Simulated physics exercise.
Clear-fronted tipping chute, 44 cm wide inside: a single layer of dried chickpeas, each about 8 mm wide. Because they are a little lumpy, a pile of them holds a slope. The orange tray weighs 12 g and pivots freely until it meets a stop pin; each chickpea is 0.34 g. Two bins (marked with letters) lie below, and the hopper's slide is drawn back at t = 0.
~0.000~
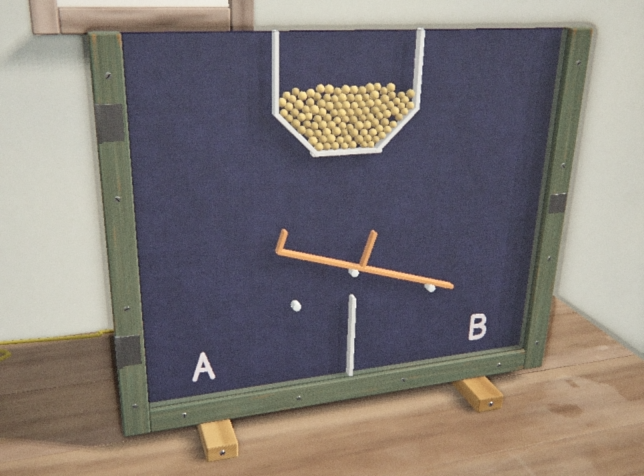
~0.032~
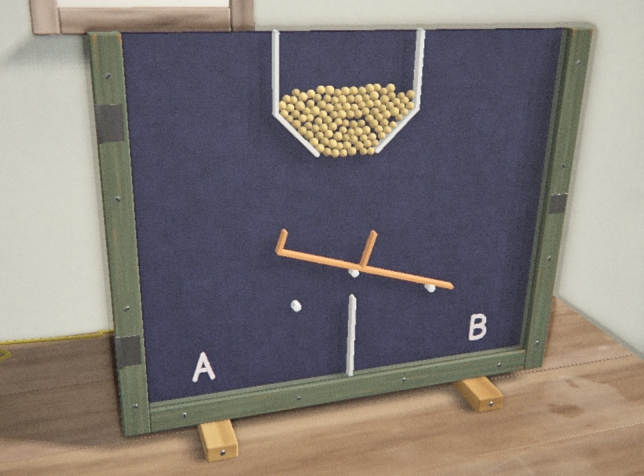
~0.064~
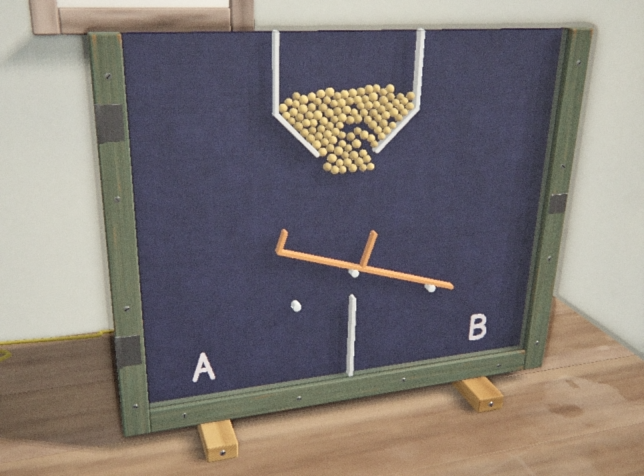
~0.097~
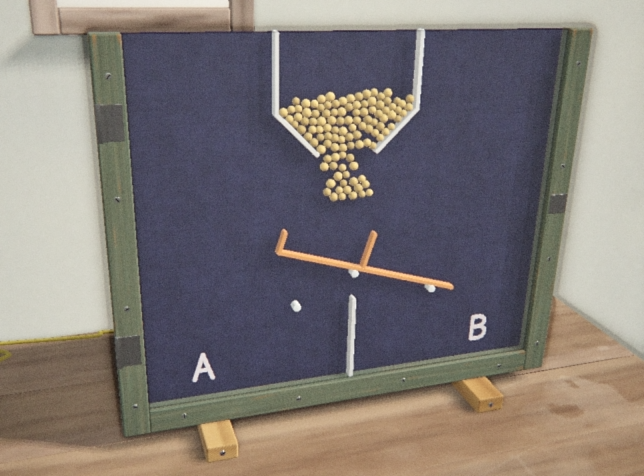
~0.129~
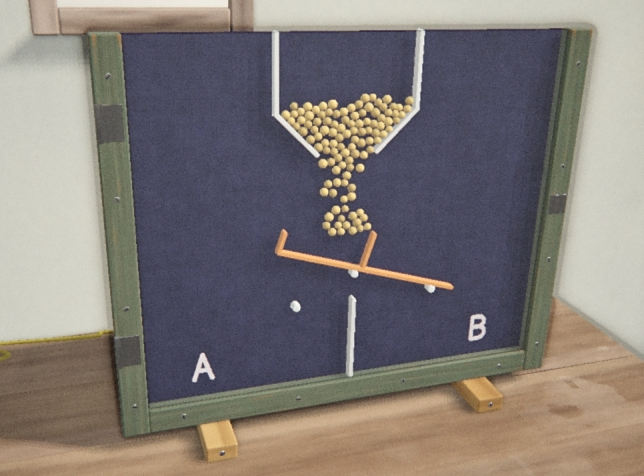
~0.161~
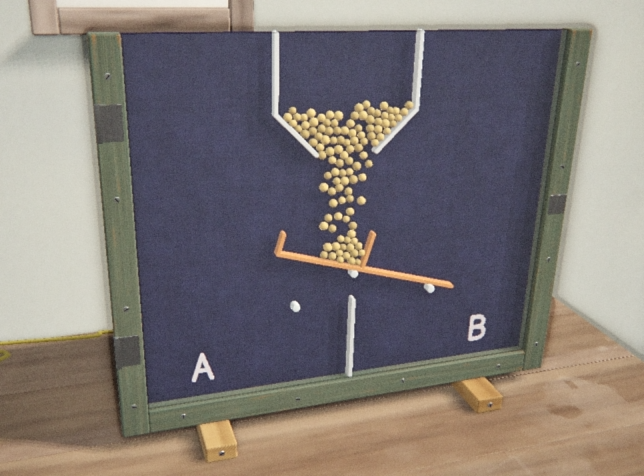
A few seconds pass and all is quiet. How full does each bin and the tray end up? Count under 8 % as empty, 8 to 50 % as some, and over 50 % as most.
Result: Bin A some, bin B empty, tray most.
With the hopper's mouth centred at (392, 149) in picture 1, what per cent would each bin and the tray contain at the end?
Bin A ends with 0 %, bin B with 85 % and the tray with 15 %.
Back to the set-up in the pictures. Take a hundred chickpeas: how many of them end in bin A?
About 35 percent.
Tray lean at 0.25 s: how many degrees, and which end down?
Tilt: Approx. 5°; low end: Right.
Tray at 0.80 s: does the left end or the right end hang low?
Its left end is down.
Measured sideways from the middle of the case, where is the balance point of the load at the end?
Offset: About 7 cm, left side.
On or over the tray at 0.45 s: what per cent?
It comes to close to 85 in a hundred.
After 0.25 s 75 % have left the hopper; tray right end down 7°; on or over it 75 %, past it to the left 0 %, to the right 0 %.
After 0.45 s 100 % have left the hopper; tray left end down 26°; on or over it 85 %, past it to the left 15 %, to the right 0 %.
After 0.80 s 100 % have left the hopper; tray left end down 26°; on or over it 65 %, past it to the left 35 %, to the right 0 %.
Settled by 1.7 s, bin A 35 %, bin B 0 %, tray 65 %; tray left end down 26°.
